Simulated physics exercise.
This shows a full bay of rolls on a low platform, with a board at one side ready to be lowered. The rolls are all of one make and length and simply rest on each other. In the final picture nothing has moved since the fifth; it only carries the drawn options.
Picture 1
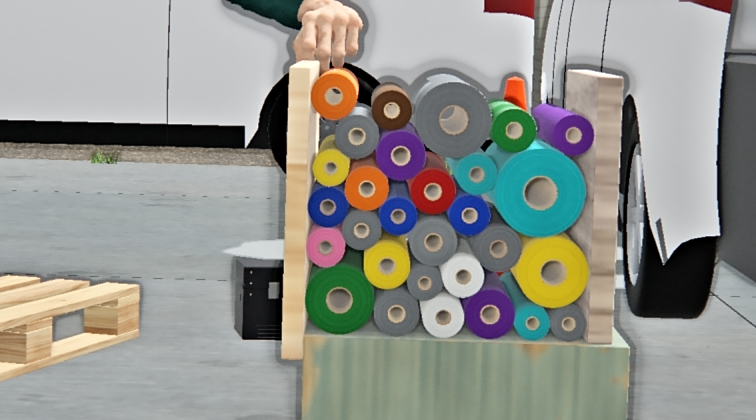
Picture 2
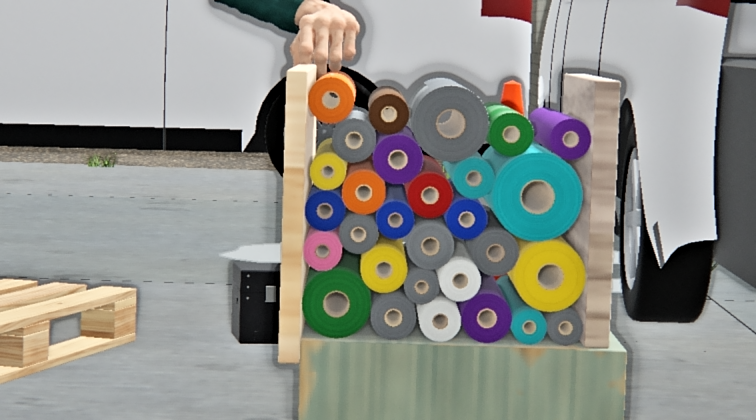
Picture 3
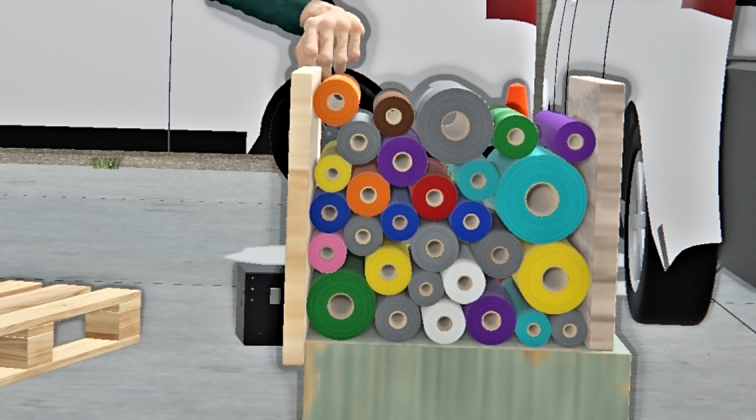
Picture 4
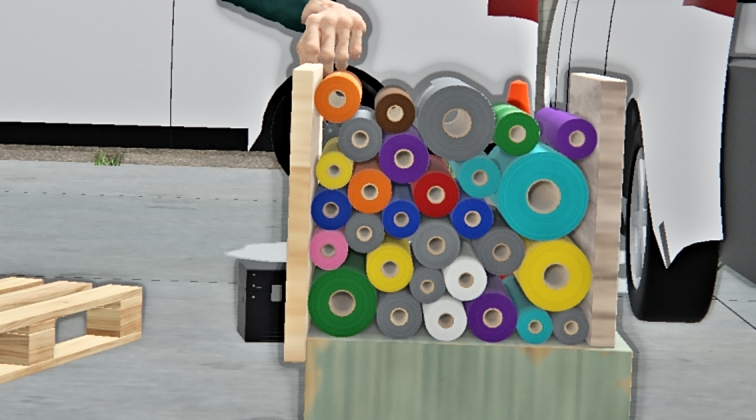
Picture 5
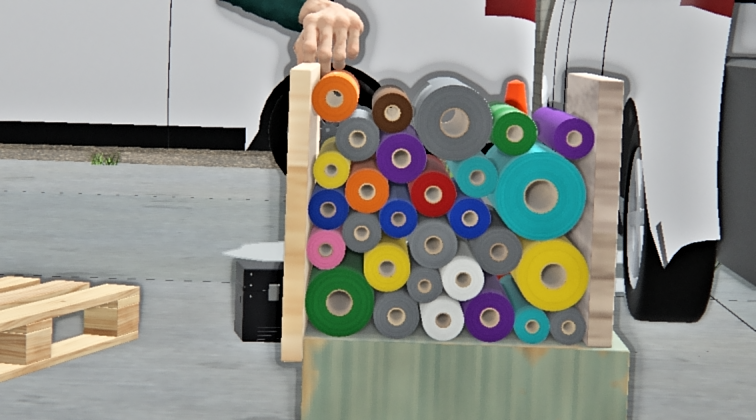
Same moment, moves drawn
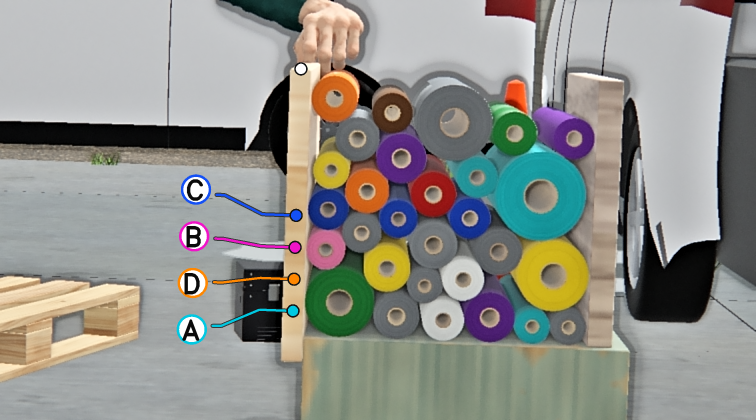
Coloured rolls stacked between upright boards barely shifting in view as a hand rests at the top of the left board.
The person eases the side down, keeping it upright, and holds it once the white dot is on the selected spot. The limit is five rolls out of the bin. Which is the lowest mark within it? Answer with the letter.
Slide it to C.
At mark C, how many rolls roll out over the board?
The count is four.
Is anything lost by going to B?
Yes, at B.
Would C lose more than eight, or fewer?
It loses fewer than eight.
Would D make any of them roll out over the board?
Yes, at D.
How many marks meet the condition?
One of them.
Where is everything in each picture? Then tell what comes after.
In the first picture, a pink roll (325, 247); a blue roll (399, 216).
In the second picture, a blue roll (396, 220); a yellow roll (328, 171).
In the third picture, a green roll (516, 137); side board (304, 203).
In the fourth picture, a green roll (342, 303).
In the fifth picture, a pink roll (325, 249); a blue roll (399, 218); a yellow roll (331, 170).
On the copy, A at (293, 311); B at (295, 247); C at (296, 215); D at (294, 279); the white dot at (301, 69).
On C. First, top of the board (310, 138).
Then, top of the board (307, 214).
Finally, top of the board (307, 215), four out over the board.
By contrast, A more than five out over the board; B more than five out over the board; D more than five out over the board.
